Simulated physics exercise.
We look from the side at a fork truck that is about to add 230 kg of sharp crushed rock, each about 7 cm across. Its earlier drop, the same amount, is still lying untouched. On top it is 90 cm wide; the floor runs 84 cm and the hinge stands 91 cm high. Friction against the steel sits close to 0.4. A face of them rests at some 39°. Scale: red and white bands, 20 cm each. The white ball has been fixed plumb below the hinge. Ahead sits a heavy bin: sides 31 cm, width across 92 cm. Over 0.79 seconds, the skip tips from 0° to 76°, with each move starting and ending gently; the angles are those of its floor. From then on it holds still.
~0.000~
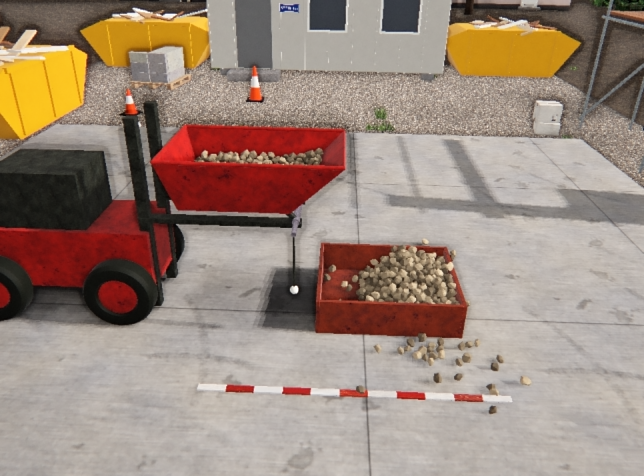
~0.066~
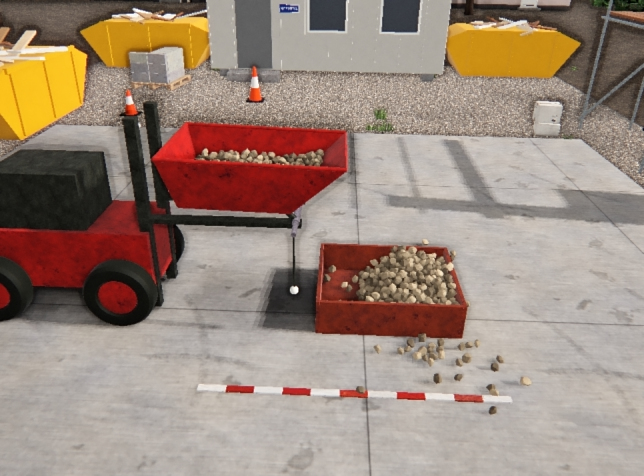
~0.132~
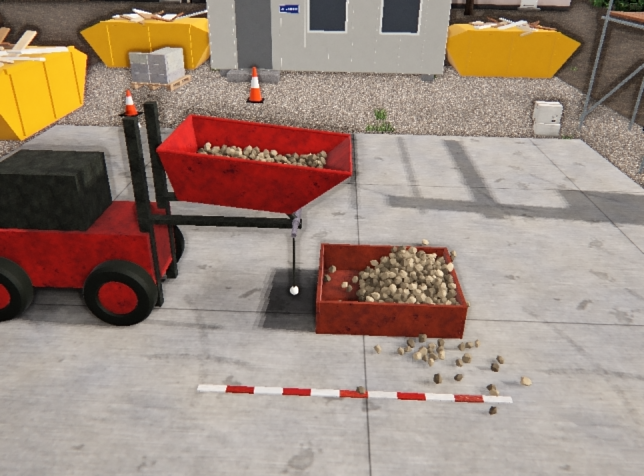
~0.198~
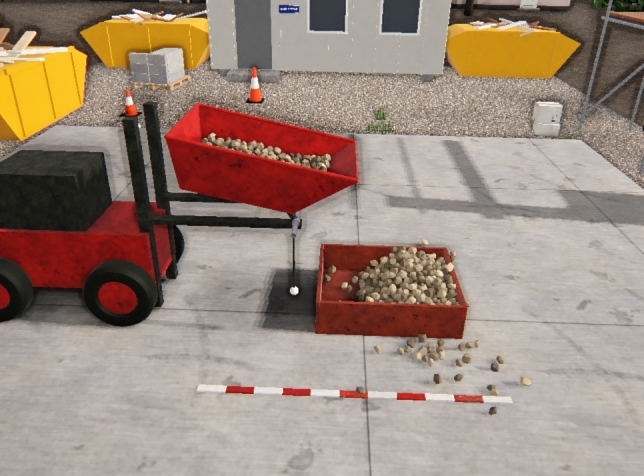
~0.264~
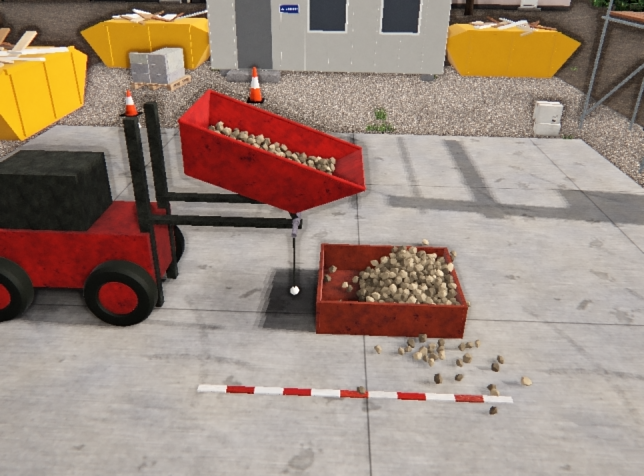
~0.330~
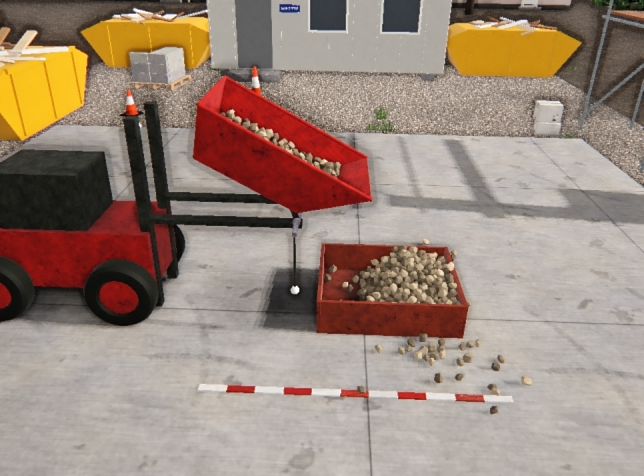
A red fork truck tilting its raised skip of stones steadily down to the right above a bin already holding a heap.
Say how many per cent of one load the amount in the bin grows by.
It grows by about 68 %.
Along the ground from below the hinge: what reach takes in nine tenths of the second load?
I'd estimate about 160 cm.
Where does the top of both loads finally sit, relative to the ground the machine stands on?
The top ends about 50 cm above the ground.
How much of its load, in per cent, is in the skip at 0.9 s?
Roughly 95 per cent remains inside.
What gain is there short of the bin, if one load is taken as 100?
That comes to about 0 % of a load.
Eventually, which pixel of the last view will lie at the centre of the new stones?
Around (413, 281).
After 0.6 s the floor is at 64°; in per cent of one load, 100 in the skip, 92 in the bin, 8 beside or beyond the bin; the foremost stones are at (481, 325).
After 0.9 s the floor is at 76°; in per cent of one load, 93 in the skip, 100 in the bin, 8 beside or beyond the bin; the foremost stones are at (481, 325).
After 1.2 s the floor is at 76°; in per cent of one load, 18 in the skip, 161 in the bin, 21 beside or beyond the bin; the foremost stones are at (482, 309).
After 3.7 s the floor is at 76°; in per cent of one load, 0 in the skip, 161 in the bin, 39 beside or beyond the bin; the foremost stones are at (592, 296). Net gain in the bin, 68.
